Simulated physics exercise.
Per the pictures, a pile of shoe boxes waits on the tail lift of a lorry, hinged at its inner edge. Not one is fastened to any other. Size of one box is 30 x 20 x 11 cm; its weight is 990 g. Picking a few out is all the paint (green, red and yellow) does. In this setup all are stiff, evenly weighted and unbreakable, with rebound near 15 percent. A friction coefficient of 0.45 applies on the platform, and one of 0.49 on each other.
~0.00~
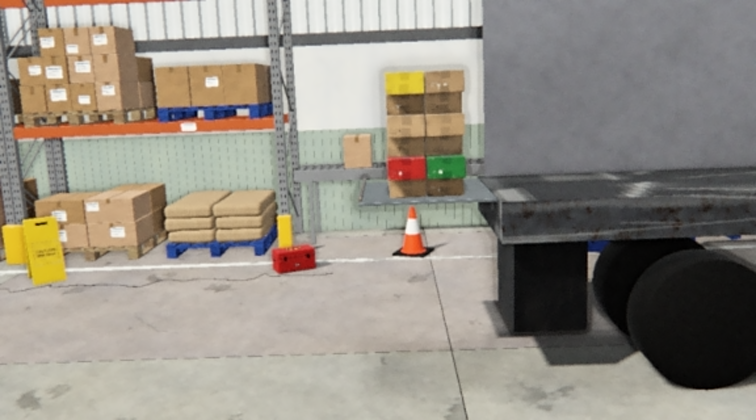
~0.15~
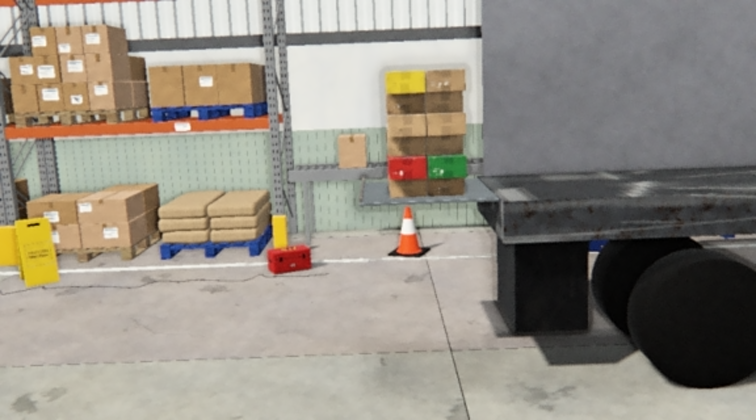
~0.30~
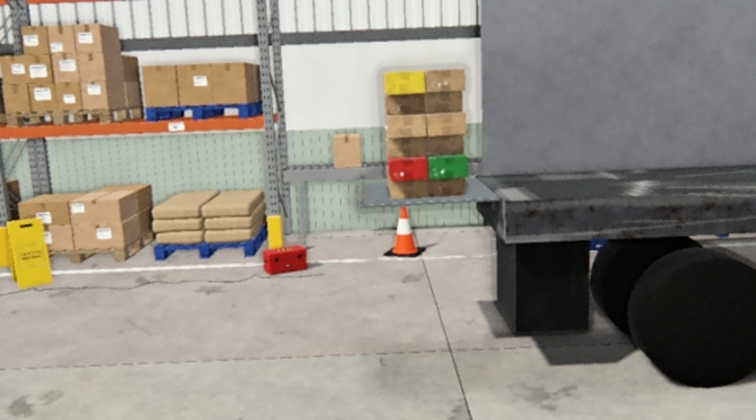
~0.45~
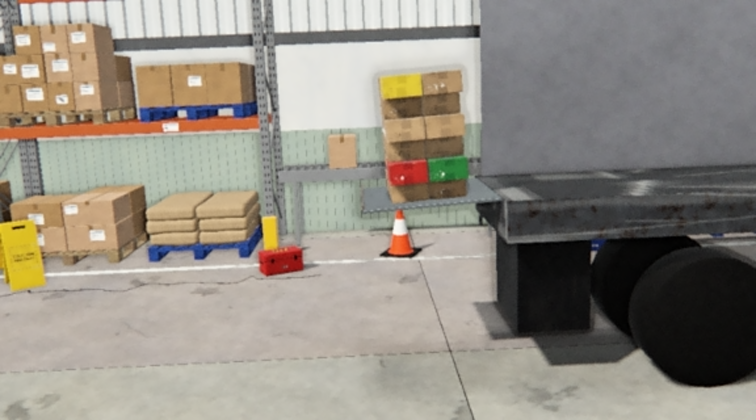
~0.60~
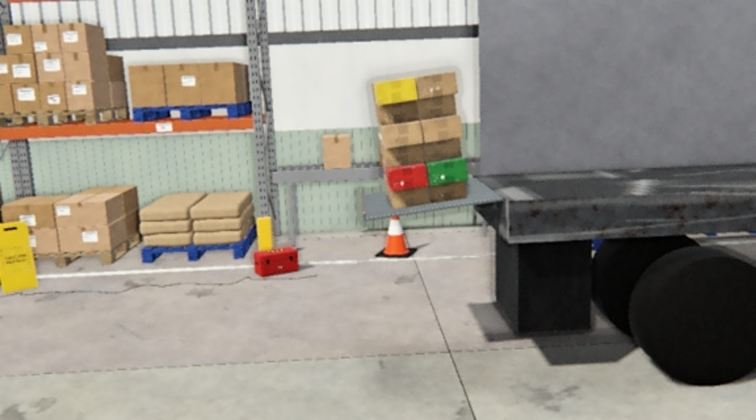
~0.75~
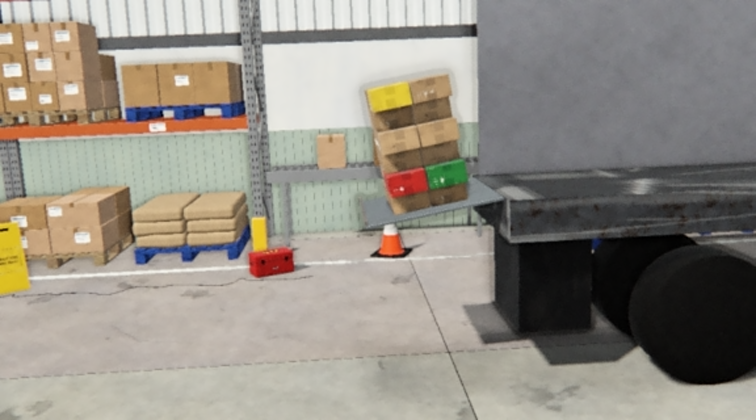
A lorry stood in a warehouse with boxes stacked on its tail lift, level at first; then the platform's outer end tilted gradually downward, and the stack leaned left with it, its boxes staying together.
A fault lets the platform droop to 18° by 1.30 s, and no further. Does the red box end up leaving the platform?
Gone.
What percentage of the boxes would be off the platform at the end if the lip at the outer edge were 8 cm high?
Share at the end: 60 percent.
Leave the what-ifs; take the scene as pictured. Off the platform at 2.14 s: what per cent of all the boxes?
At that instant, 65 percent.
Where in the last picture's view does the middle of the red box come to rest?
Somewhere close to (349, 371), I'd say.
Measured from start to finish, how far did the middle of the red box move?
Some 120 centimetres.
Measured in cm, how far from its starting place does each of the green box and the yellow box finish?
Net displacement (cm, approx.): Green = 15; yellow = 230.
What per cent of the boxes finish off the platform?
Something near 70 percent.
Around 1.28 s, slope 18°; none of the 24 boxes off the platform, 16 disturbed; red box unmoved.
Around 1.76 s, slope 18°; 4 of the 24 boxes off the platform; red box tipped 32°; yellow box tipped 32°, 52 mm lower.
Around 2.14 s, slope 18°; 16 of the 24 boxes off the platform; red box on its side; yellow box on its side.
Around 2.66 s, slope 18°; 16 of the 24 boxes off the platform; red box on its side; yellow box upside down.
Finally (3.2 s), slope 18°; 17 of the 24 boxes off the platform; red box on its side; yellow box upside down; green box displaced 8 cm. Seen by the last camera, middles, red box near (349, 371), yellow box near (129, 389).
